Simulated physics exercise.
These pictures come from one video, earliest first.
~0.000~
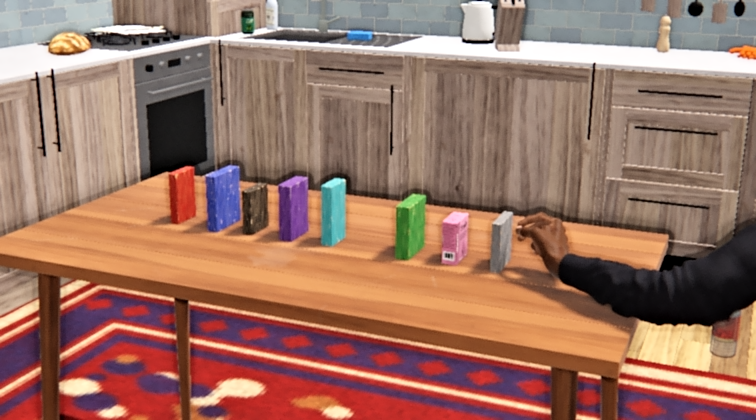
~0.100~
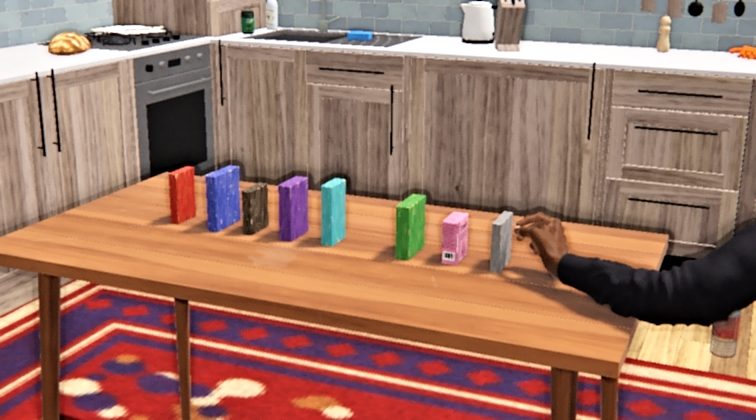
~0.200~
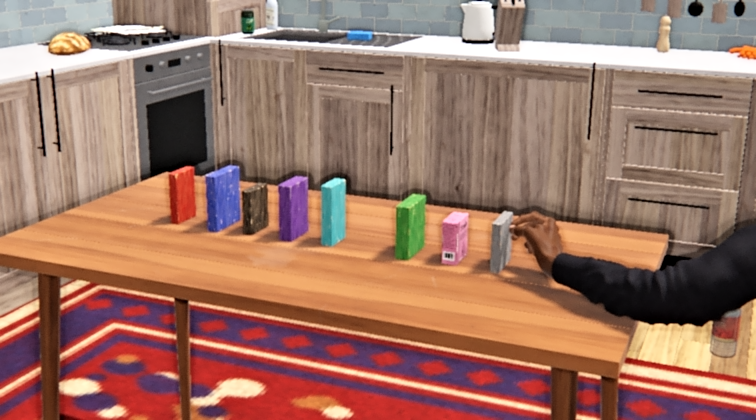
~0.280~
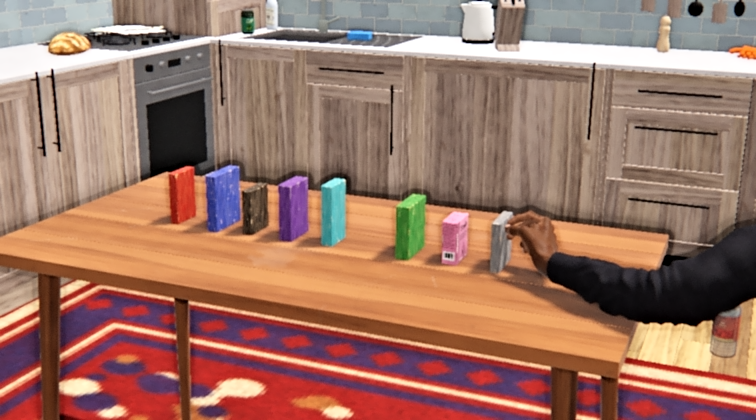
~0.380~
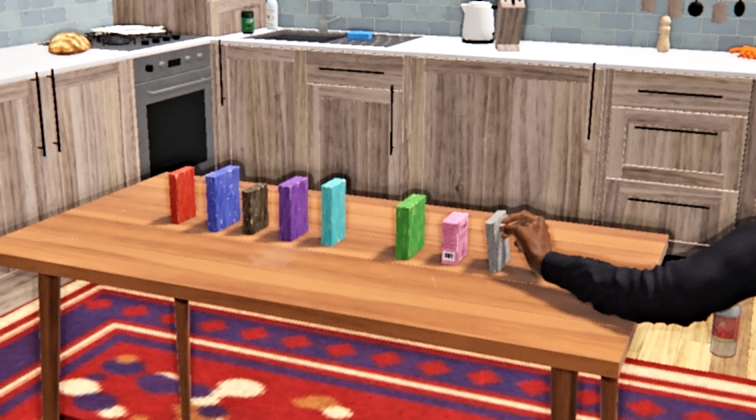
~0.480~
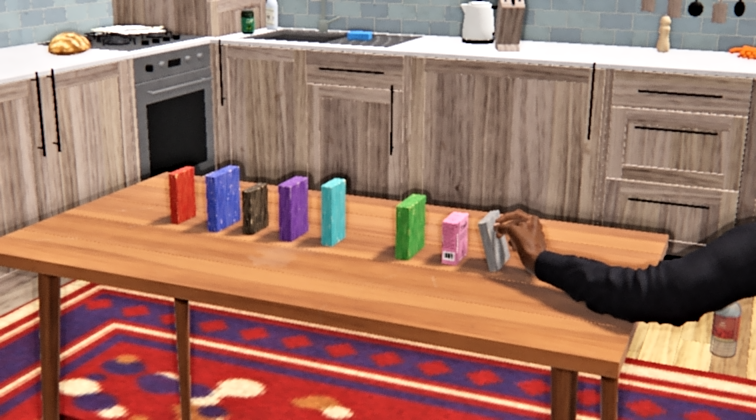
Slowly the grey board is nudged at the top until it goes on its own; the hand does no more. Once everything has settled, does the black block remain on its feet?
It is not thrown off balance.
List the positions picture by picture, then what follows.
The first frame shows black block (256, 209); turquoise block (333, 213).
The second frame shows pink packet (455, 238); blue block (224, 199).
The third frame shows purple block (293, 209); turquoise block (333, 213).
The fourth frame shows green block (411, 227); pink packet (455, 238).
The fifth frame shows grey board 8° over; blue block (224, 199); purple block (293, 209).
The sixth frame shows grey board 17° over; black block (256, 209); turquoise block (333, 213).
By 0.68 s, grey board 67° over; pink packet tilted by 21°.
By 0.88 s, grey board 90° over; pink packet tilted by 36°; green block tilted by 7°.
By 1.48 s, grey board 90° over; pink packet tilted by 34°.
When it is over (2.3 s), left askew, pink packet; the other 5 as before. End places, in pixels of the last picture, black block near (256, 209).
